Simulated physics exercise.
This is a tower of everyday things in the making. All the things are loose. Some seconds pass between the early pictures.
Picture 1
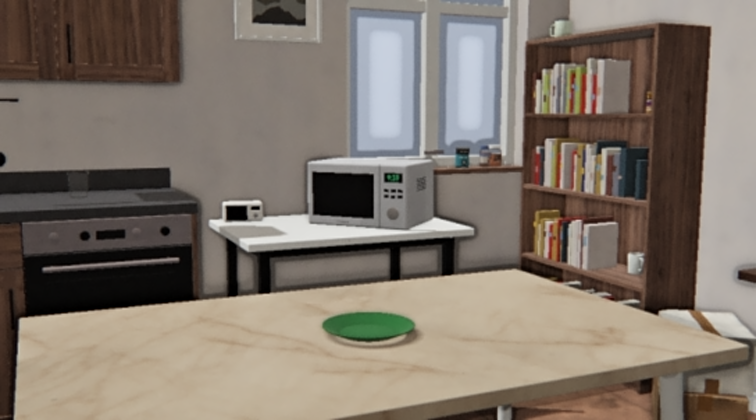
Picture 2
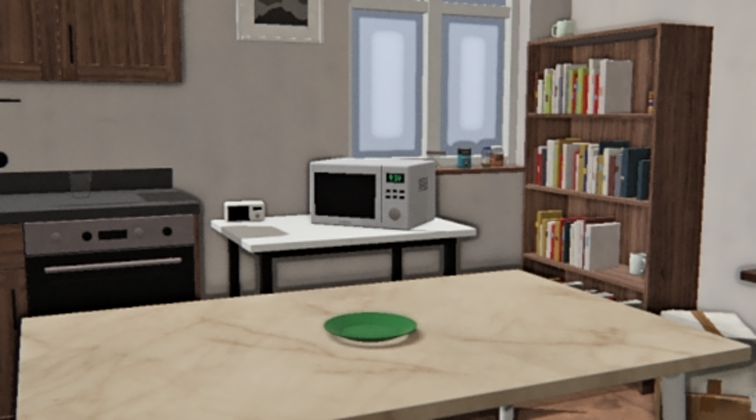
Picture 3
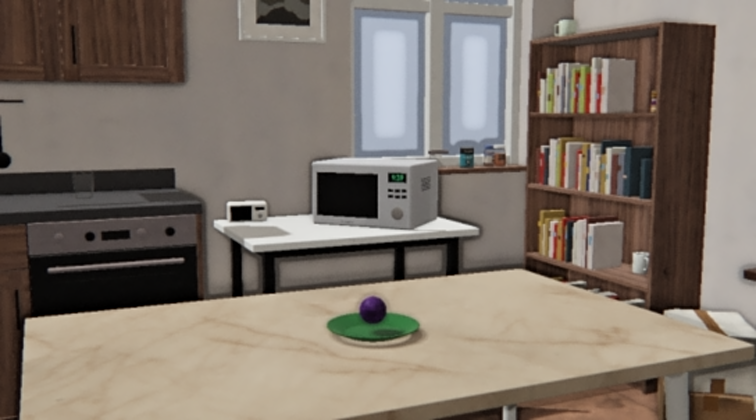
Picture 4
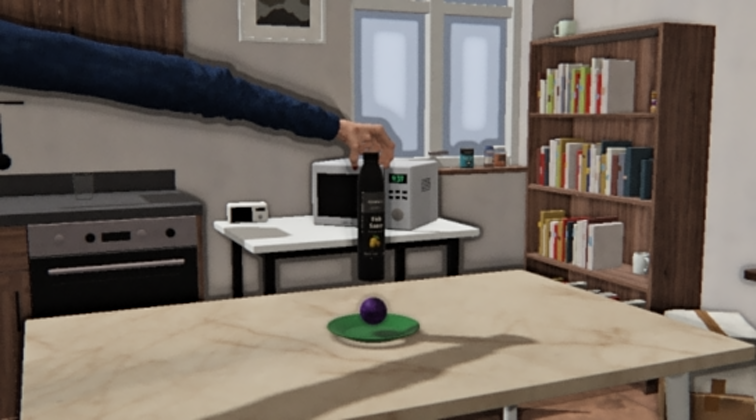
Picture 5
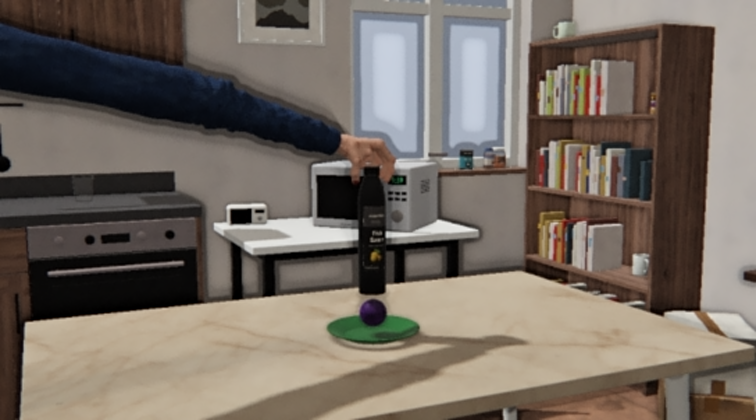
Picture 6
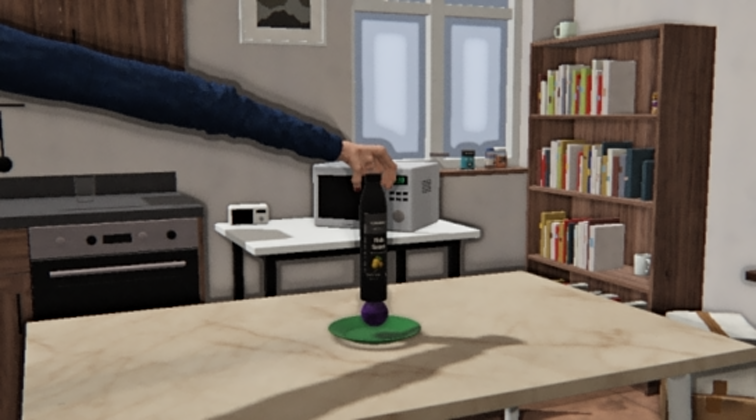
An arm in a dark blue sleeve reaches in from the left over a pale marble-patterned table, seen from slightly above in a kitchen. A green plate sits on the table, first empty and then holding a small purple ball, with a white microwave behind and a wooden bookcase at right. The hand lowers a black bottle upright onto the ball, while the view shifts very slightly.
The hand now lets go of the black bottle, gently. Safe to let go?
Outcome: The pile gives way.
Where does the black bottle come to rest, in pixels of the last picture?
At about (279, 330).
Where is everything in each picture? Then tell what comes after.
In the first frame, the last thing is not in view yet; green plate (368, 329).
In the second frame, the last thing is not in view yet; green plate (370, 329).
In the third frame, the last thing is not in view yet; green plate (373, 329).
The fourth frame shows still above its spot; black bottle (371, 216); green plate (374, 330).
The fifth frame shows still above its spot; black bottle (372, 230); green plate (373, 331).
The sixth frame shows in place under the hand; black bottle (374, 237); green plate (375, 332).
Then, 0.80 s later than the last frame, black bottle now fallen; purple ball moved a little.
Then, 0.90 s later than the last frame, purple ball moved a little.
When it is over, fallen, black bottle; the other 2 as before. End places, in pixels of the last picture, black bottle near (280, 330). The pile loses its balance.
